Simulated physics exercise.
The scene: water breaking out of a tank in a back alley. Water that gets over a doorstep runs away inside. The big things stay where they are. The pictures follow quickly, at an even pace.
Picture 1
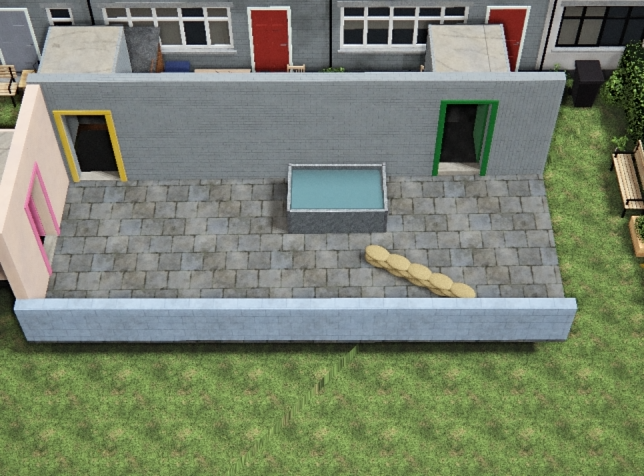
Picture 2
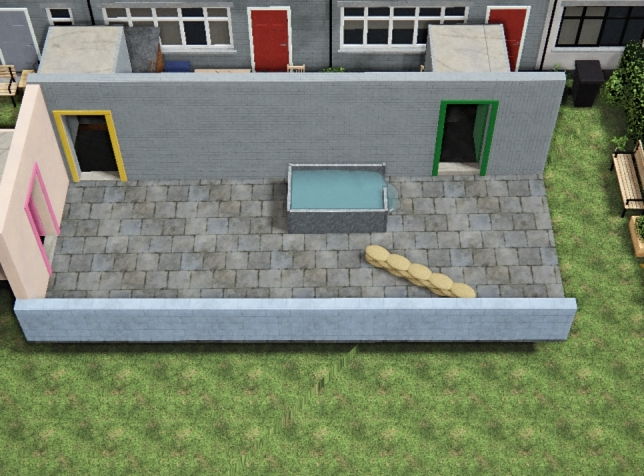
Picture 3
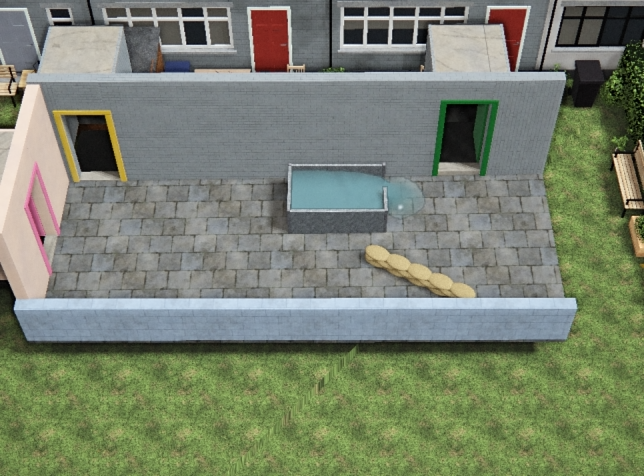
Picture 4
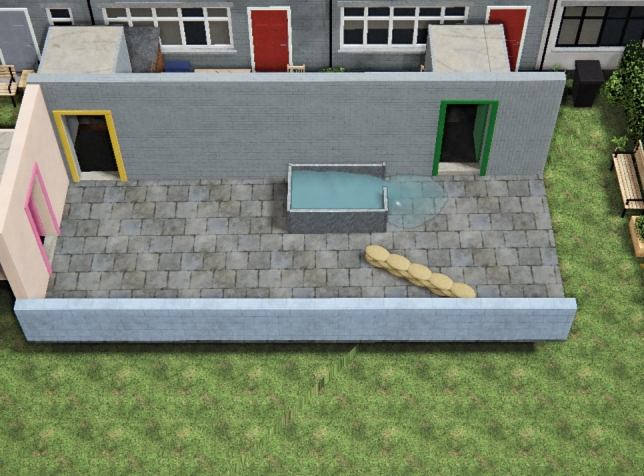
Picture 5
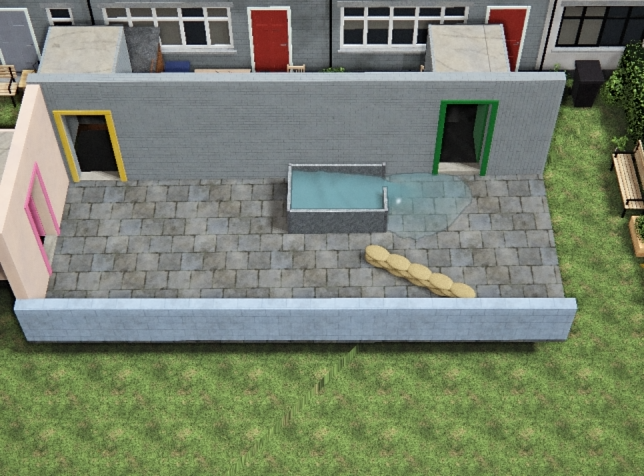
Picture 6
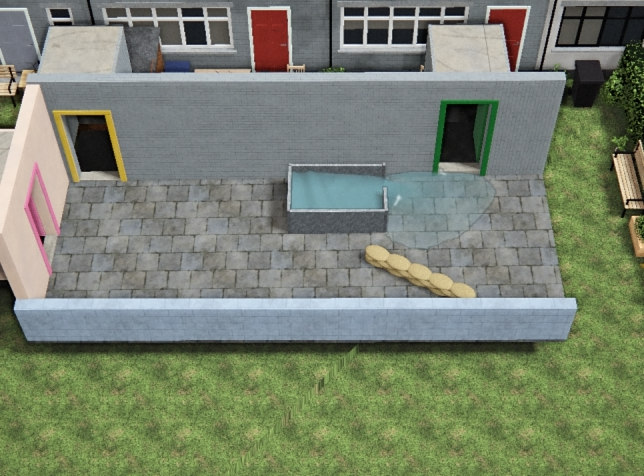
Water pours from the right side of a grey, stone-sided tank in a paved back alley, seen from high above with houses behind and grass in front. A yellow-framed doorway stands left, a green one right, a pink-framed opening at far left, and a slanting row of tan sandbags lies below. The clear, pale puddle spreads rightward and forward across the paving while the camera stays still.
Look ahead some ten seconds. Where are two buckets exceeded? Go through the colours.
One by one: The pink door admits no more than that; the green door admits no more than that; the yellow door admits no more than that.
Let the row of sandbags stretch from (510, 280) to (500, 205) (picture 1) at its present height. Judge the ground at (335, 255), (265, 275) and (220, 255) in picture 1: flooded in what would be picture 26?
In that order: Free of water, dry, not flooded.
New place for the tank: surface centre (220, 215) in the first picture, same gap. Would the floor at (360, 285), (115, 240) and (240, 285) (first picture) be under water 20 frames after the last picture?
As listed: Covered, not flooded, clear.
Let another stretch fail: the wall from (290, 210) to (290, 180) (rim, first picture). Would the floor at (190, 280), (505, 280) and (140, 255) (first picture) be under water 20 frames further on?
In turn: Flooded, free of water, covered.
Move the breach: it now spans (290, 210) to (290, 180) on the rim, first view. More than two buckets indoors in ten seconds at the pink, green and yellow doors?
Pink door lets more in, green door takes less, yellow door goes over.
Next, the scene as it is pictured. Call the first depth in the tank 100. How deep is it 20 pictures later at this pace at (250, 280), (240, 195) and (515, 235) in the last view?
In that order: 0, 0 and 4 per cent.
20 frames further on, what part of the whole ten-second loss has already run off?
Close to 50 %.
A moment on, water covers 20 % of the floor; the pink door not reached, the green door wet at the sill, nothing in, the yellow door not reached.
Next, water covers 25 % of the floor; the pink door not reached, the green door wet at the sill, nothing in, the yellow door not reached.
Then, water covers 30 % of the floor; the pink door not reached, the green door wet at the sill, nothing in, the yellow door not reached.
Later, water covers 30 % of the floor; the pink door not reached, the green door wet at the sill, nothing in, the yellow door not reached.
In the end, water covers 30 % of the floor; the pink door not reached, the green door wet at the sill, nothing in, the yellow door not reached.
